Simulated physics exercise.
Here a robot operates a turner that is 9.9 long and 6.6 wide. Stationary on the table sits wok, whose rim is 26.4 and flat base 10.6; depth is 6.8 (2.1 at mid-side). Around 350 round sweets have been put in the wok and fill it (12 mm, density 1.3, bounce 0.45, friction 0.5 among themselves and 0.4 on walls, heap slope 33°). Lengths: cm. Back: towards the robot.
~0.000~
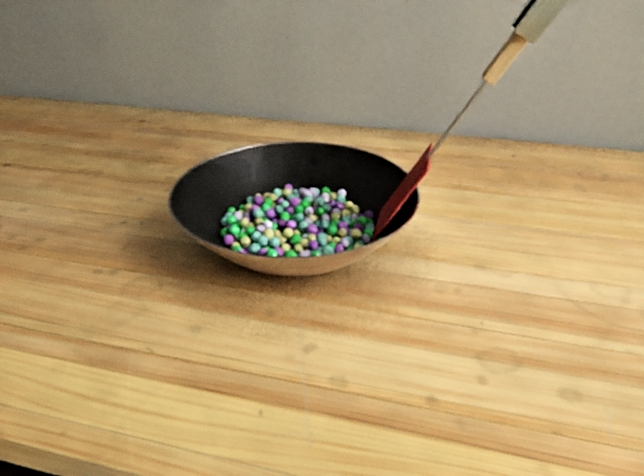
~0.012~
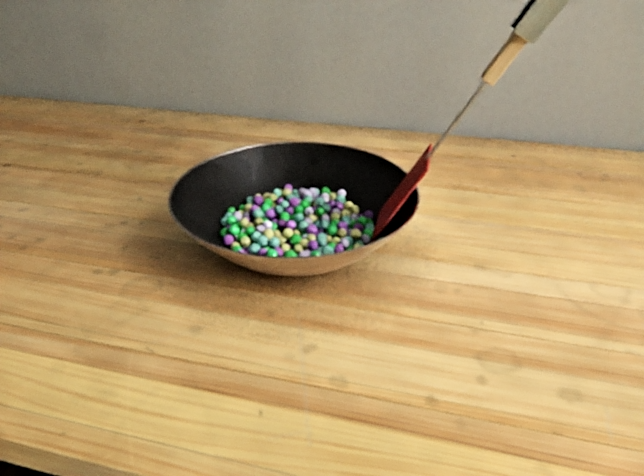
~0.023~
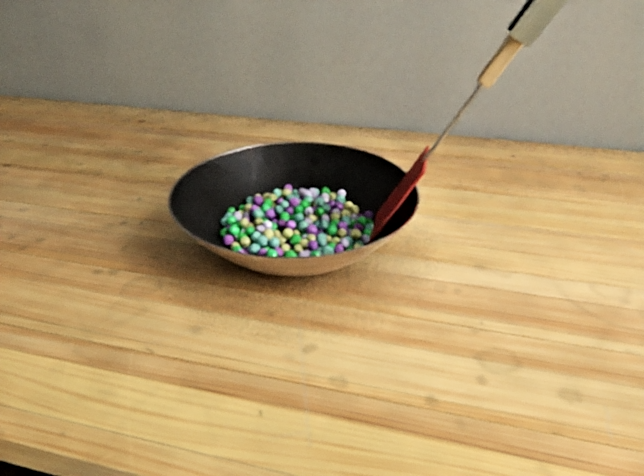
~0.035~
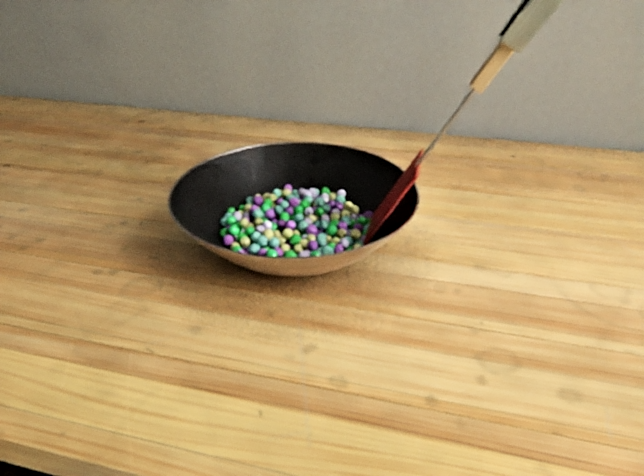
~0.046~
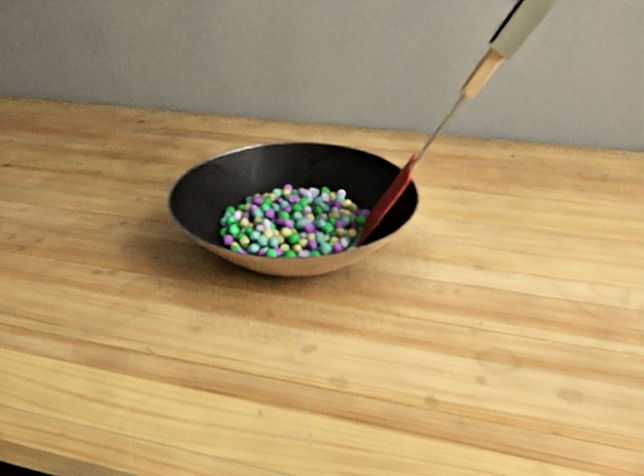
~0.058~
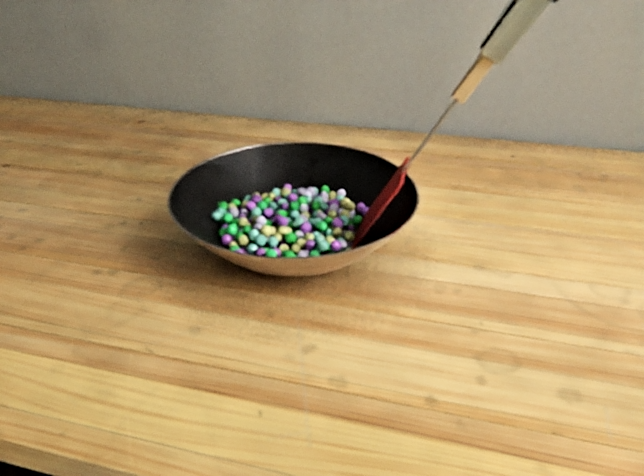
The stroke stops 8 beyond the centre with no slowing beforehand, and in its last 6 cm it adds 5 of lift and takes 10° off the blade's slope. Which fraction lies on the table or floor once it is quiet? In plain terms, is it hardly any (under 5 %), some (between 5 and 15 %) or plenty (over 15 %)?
Some - between 5 and 15 %.
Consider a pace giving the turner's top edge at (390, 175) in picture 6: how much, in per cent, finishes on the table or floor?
Expect about 25 per cent there.
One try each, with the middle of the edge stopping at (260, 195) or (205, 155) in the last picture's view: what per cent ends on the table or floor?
Estimates, in order: 0 % and 20 %.
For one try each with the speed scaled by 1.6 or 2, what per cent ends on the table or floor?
Roughly 25 % and roughly 25 %.
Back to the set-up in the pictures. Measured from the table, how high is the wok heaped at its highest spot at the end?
Near 7.0 centimetres high.
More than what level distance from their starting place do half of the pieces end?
Around 3 cm, measured level.
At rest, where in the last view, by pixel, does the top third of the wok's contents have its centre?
It is centred near (231, 205) in the last view.
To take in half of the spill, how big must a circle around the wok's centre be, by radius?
Some 24 centimetres.
After 0.15 s, sloping 62°, highest piece 8 above the table; 351 in the wok.
After 0.24 s, sloping 59°, highest piece 8 above the table; 350 in the wok, 1 on the blade or in flight.
After 0.49 s, sloping 52°, highest piece 10 above the table; 320 in the wok, 11 on the table or floor, 20 on the blade or in flight.
After 1.54 s, sloping 52°, highest piece 7 above the table; 320 in the wok, 31 on the table or floor.
In the end, 320 in the wok, 31 on the table or floor. That is 9 % on the table or floor.
